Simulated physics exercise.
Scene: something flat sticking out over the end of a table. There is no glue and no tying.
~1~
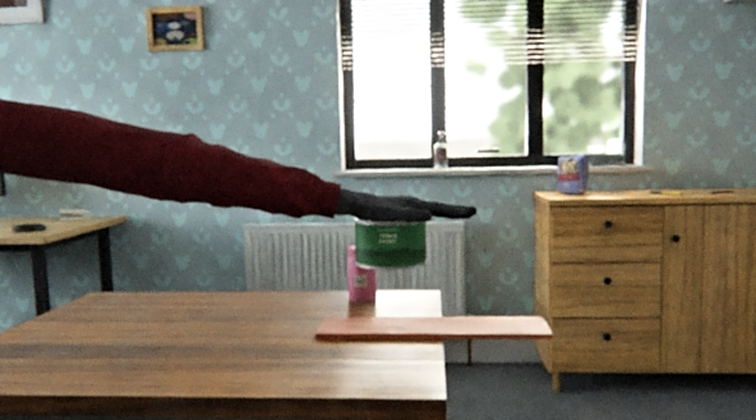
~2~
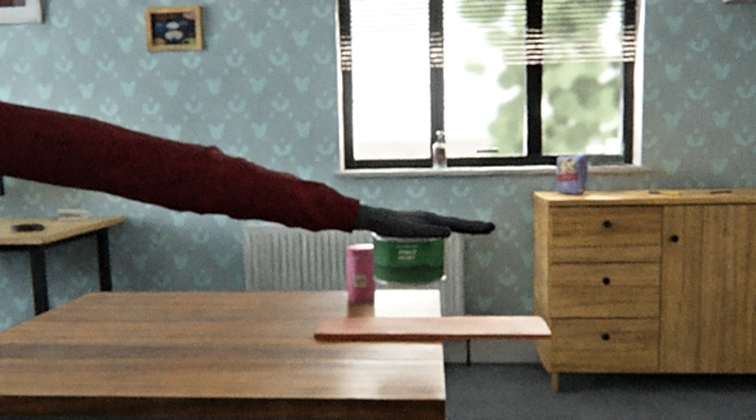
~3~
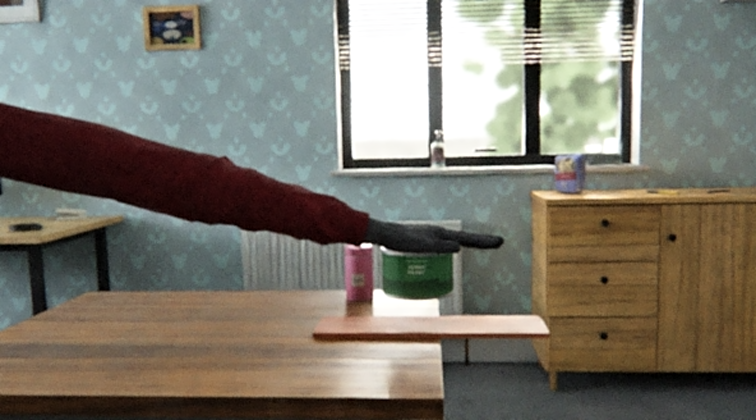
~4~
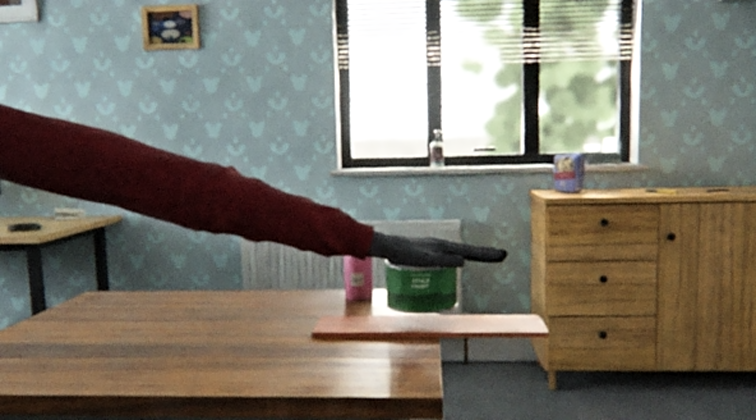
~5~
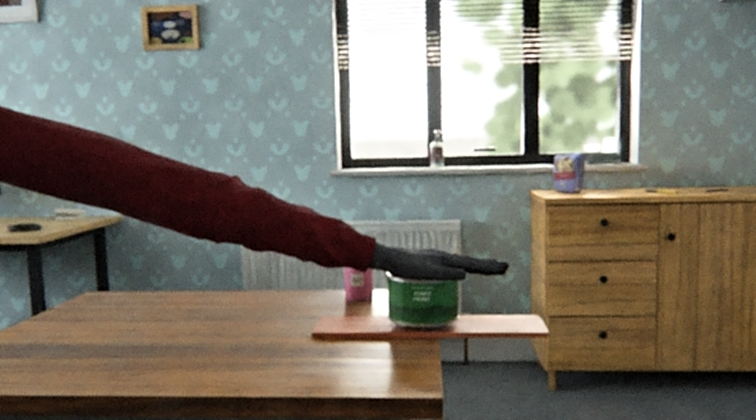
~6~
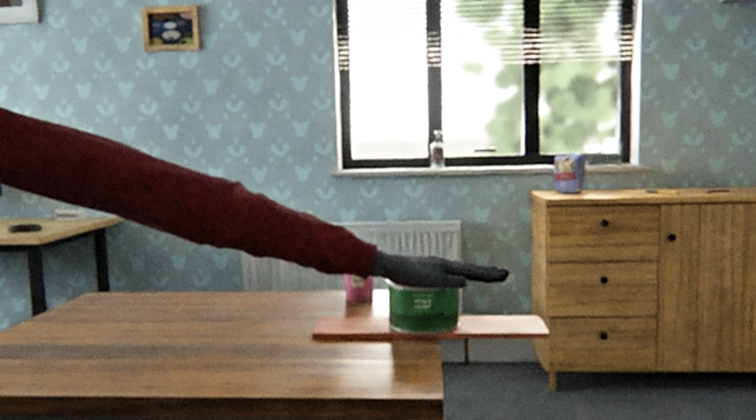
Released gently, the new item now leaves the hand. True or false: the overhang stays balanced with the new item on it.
True.
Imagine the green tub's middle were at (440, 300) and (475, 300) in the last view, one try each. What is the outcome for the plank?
Stays put, then Topples.
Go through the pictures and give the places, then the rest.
In the first picture, still above its spot; green tub (391, 240); pink jar (362, 273).
In the second picture, still above its spot; green tub (409, 256); pink jar (361, 273).
In the third picture, still above its spot; green tub (418, 270); pink jar (359, 272).
In the fourth picture, still above its spot; green tub (422, 283); pink jar (358, 271).
In the fifth picture, still above its spot; green tub (423, 295); pink jar (358, 272).
In the sixth picture, in place under the hand; green tub (423, 302).
Then, 0.20 s later than the last frame, all is still.
Then, 0.60 s later than the last frame, green tub resting near (424, 302).
When it is over, all 3 as before. End places, in pixels of the last picture, green tub near (424, 302). The plank keeps its balance.
